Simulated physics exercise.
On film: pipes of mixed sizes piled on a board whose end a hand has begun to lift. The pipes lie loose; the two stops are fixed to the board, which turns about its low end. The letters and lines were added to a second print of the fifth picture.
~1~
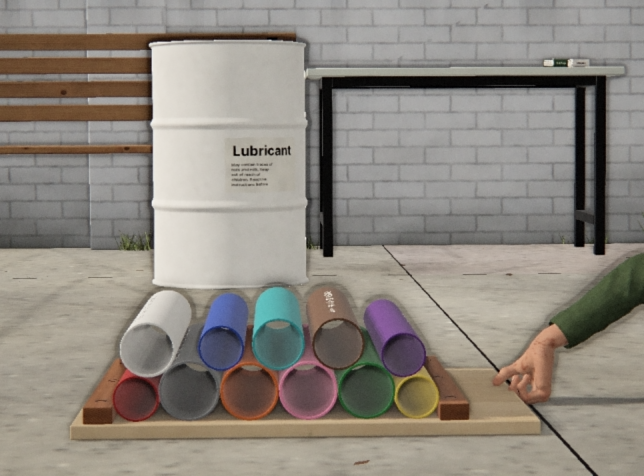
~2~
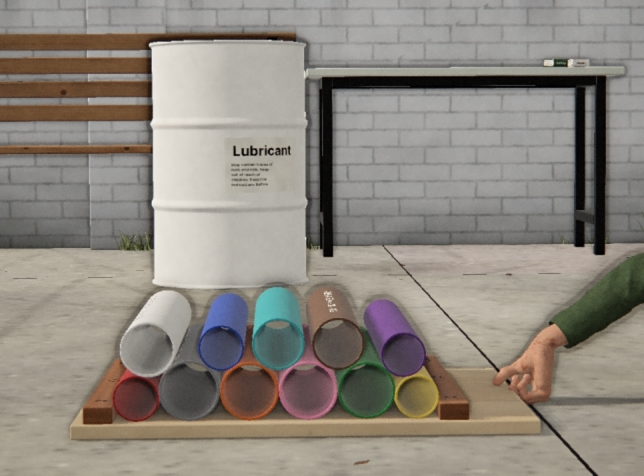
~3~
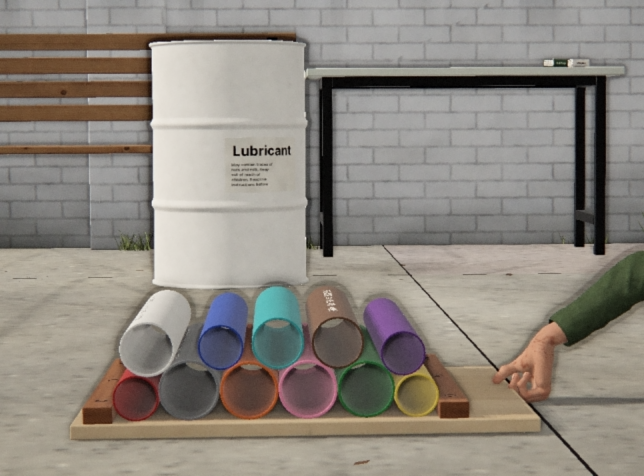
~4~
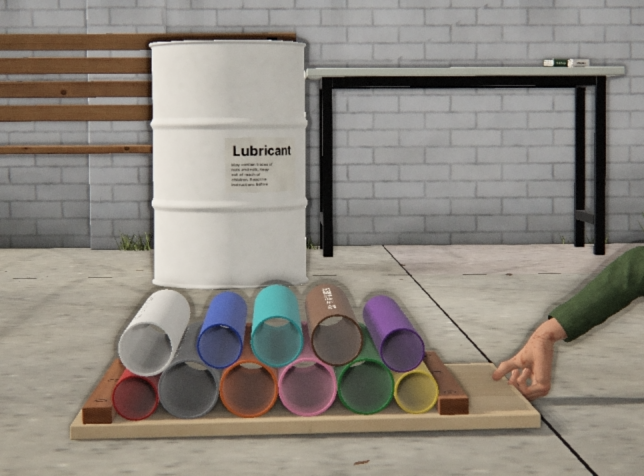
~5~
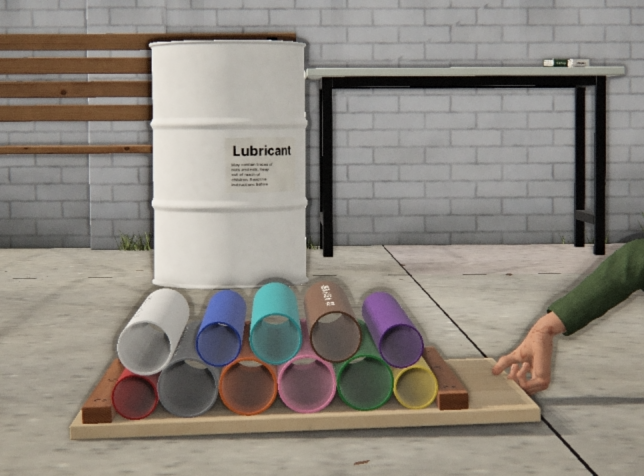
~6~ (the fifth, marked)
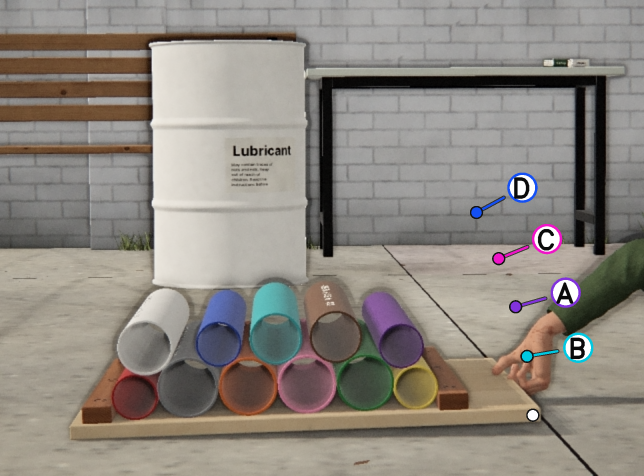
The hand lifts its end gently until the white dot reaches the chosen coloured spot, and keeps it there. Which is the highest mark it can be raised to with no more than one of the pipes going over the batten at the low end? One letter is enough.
The highest mark that will do is D.
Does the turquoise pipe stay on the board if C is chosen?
Yes.
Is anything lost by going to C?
Yes, at C.
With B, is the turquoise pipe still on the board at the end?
Yes.
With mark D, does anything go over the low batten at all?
At D: Yes.
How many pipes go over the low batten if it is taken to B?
It comes to none.
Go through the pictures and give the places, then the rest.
The first frame shows pink pipe (308, 390); green pipe (367, 390); yellow pipe (417, 397).
The second frame shows yellow pipe (417, 396); brown pipe (338, 344).
The third frame shows board (303, 392); green pipe (367, 389); yellow pipe (417, 395); red pipe (136, 398).
The fourth frame shows board (303, 390); red pipe (136, 398); grey pipe (189, 389).
The fifth frame shows board (303, 387); red pipe (135, 397); grey pipe (188, 388).
On the copy, A at (516, 307); B at (527, 357); C at (499, 259); D at (477, 212); the white dot at (533, 415).
On D. First, board at 16°.
Then, board at 28°.
Finally, board at 28°, one over the low batten (white).
By contrast, A one over the low batten (white); B none over the low batten; C one over the low batten (white).
